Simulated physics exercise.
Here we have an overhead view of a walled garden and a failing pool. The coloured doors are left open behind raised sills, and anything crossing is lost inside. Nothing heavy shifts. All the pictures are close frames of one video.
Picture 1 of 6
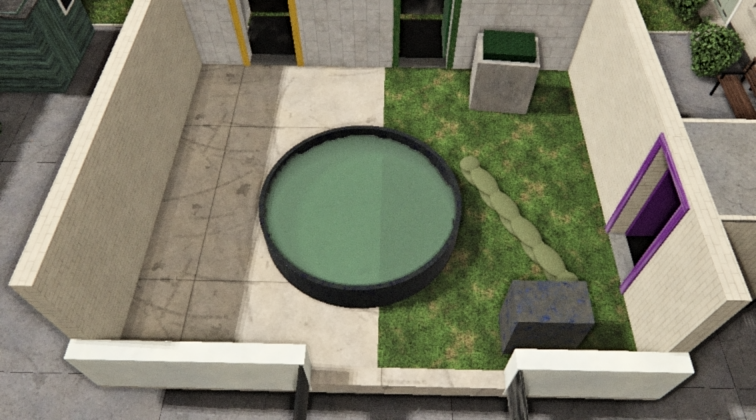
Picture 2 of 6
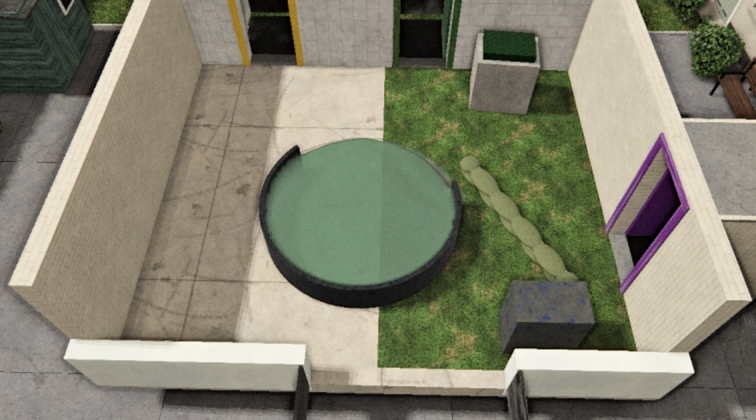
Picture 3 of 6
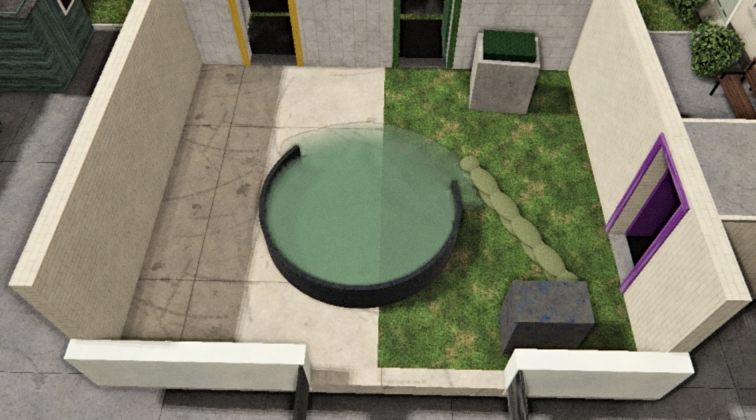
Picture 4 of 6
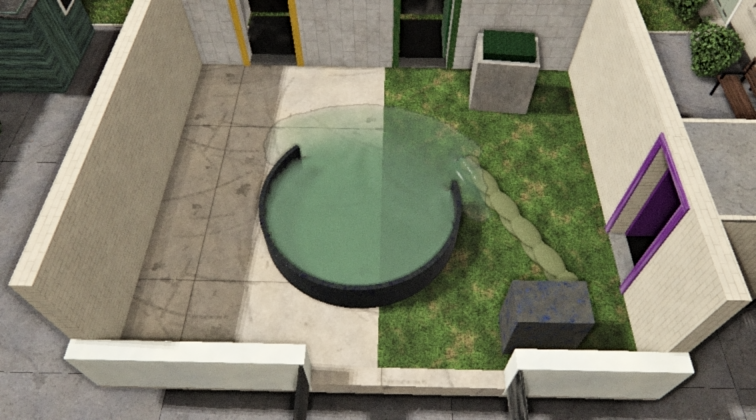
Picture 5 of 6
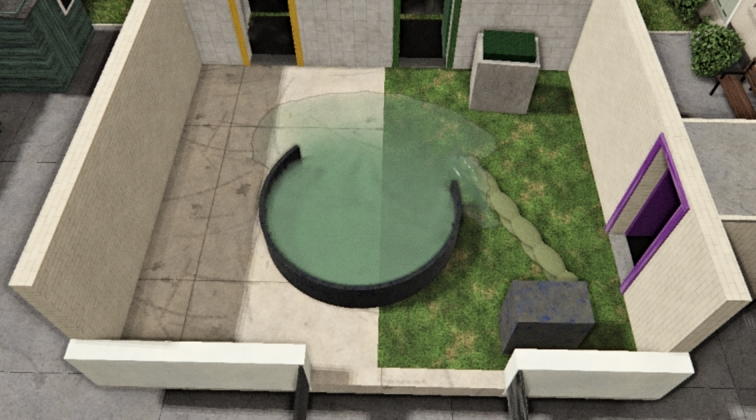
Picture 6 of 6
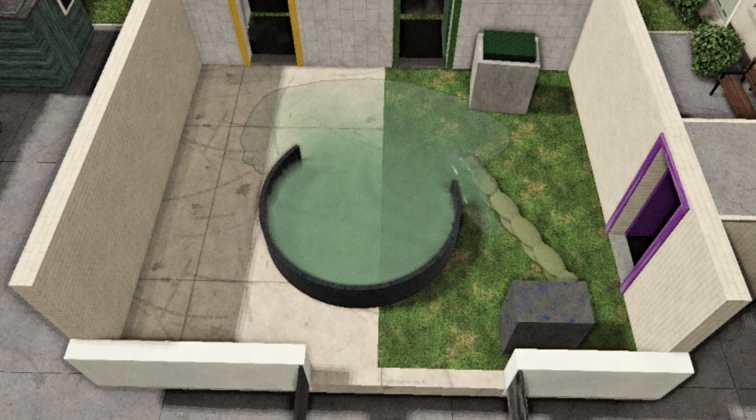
Pale green water lies still in a round, black-walled pool, then pours out across the far side, where the wall is suddenly missing, and spreads in a thin, widening sheet over paving and grass. The walled garden is seen from overhead by a still camera. Yellow and green doorways stand behind, a purple one right, with a knobbly pale green strip and grey block beside the pool.
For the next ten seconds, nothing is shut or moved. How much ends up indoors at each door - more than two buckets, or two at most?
The yellow door will break the limit. The green door will break the limit. The purple door will break the limit.
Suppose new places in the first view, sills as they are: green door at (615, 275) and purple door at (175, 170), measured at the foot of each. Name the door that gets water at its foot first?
The yellow door, I'd say.
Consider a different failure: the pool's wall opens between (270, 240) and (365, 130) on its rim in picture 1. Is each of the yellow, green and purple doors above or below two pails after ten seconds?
In order, yellow door overshoots the limit, green door overshoots the limit, purple door remains short of it.
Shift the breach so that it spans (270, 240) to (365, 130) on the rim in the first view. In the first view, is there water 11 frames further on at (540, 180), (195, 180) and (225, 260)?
Untouched, soaked, soaked.
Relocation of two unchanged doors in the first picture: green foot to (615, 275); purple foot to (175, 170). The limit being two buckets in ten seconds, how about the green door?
Result - green door crosses the line.
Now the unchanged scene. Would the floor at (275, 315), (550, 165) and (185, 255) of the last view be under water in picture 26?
First spot not wet, second soaked, third not wet.
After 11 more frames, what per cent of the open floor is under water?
That's roughly 45 per cent.
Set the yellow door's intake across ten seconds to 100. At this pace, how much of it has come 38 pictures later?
It works out at roughly 80 percent of the ten-second total.
A moment on, water covers 40 % of the floor; the yellow door under two buckets in, the green door wet at the sill, nothing in, the purple door not reached.
Next, water covers 45 % of the floor; the yellow door over two buckets in, the green door over two buckets in, the purple door not reached.
Then, water covers 60 % of the floor; the yellow door over two buckets in, the green door far over two buckets in, the purple door not reached.
Later, water covers 90 % of the floor; the yellow door far over two buckets in, the green door far over two buckets in, the purple door wet at the sill, nothing in.
In the end, water covers 95 % of the floor; the yellow door far over two buckets in, the green door far over two buckets in, the purple door over two buckets in.
